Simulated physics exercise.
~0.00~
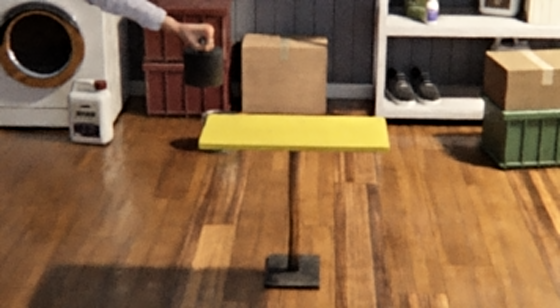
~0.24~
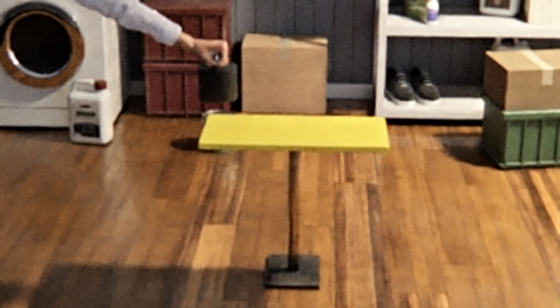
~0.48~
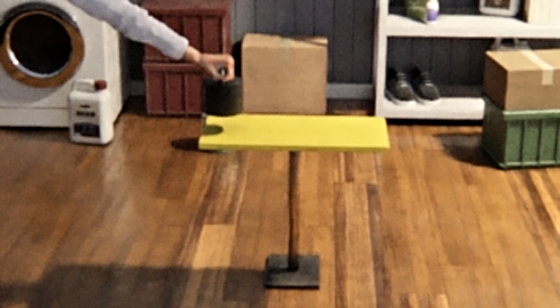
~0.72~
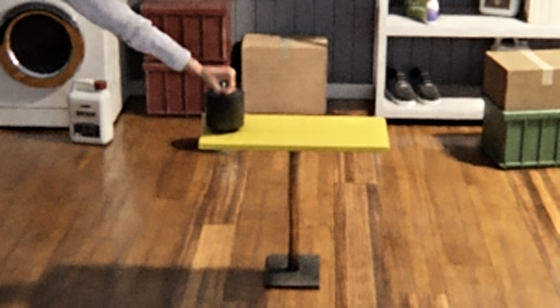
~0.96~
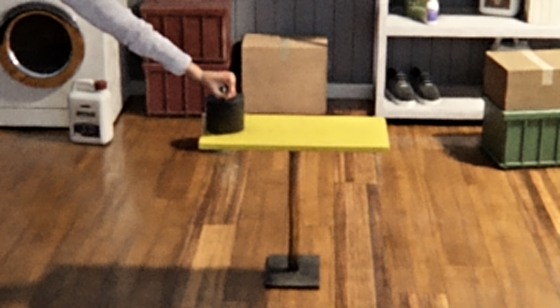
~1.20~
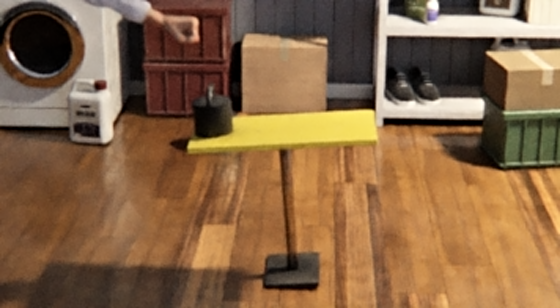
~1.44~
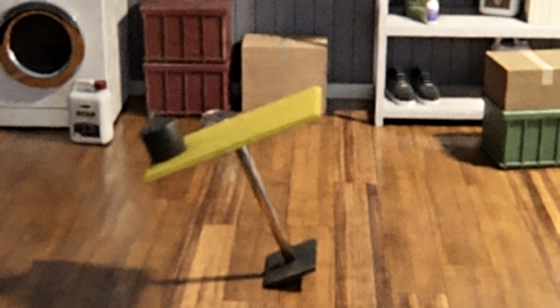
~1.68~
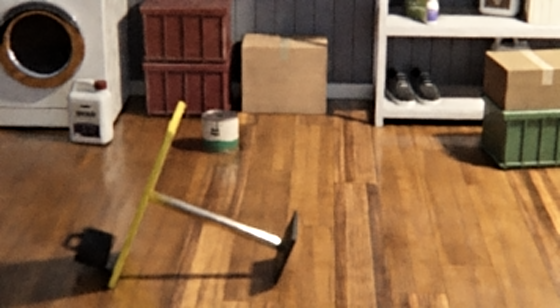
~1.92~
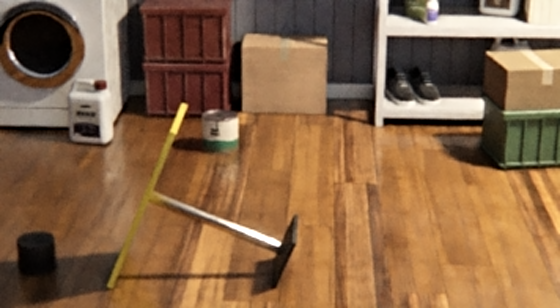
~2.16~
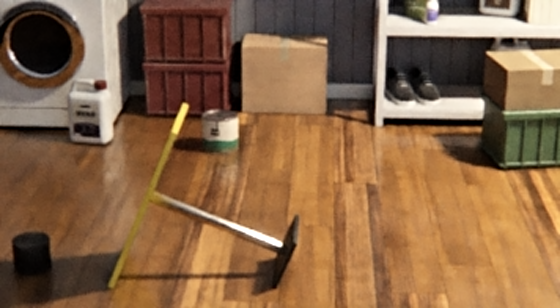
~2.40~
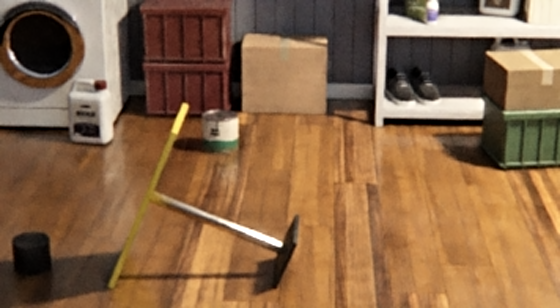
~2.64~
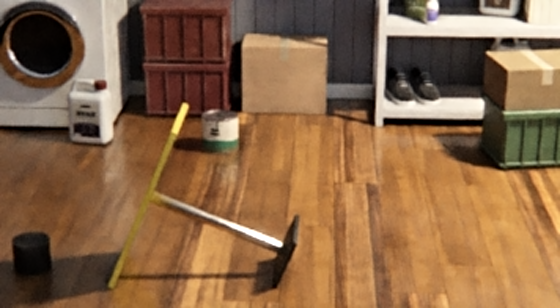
To begin with, a hand reaches in from the upper left, holding a dark cylindrical object above a yellow-topped table on a single post, in a room with a wooden floor, boxes and a washing machine. The hand lowers the object onto the left end of the tabletop, then lets go and draws back out of view. The table tips to the left, carrying the object down with it and revealing a paint can behind. The tabletop's edge hits the floor, and the object comes off to the left. Finally, the table rests tipped over on its side, with the dark object still on the floor nearby.
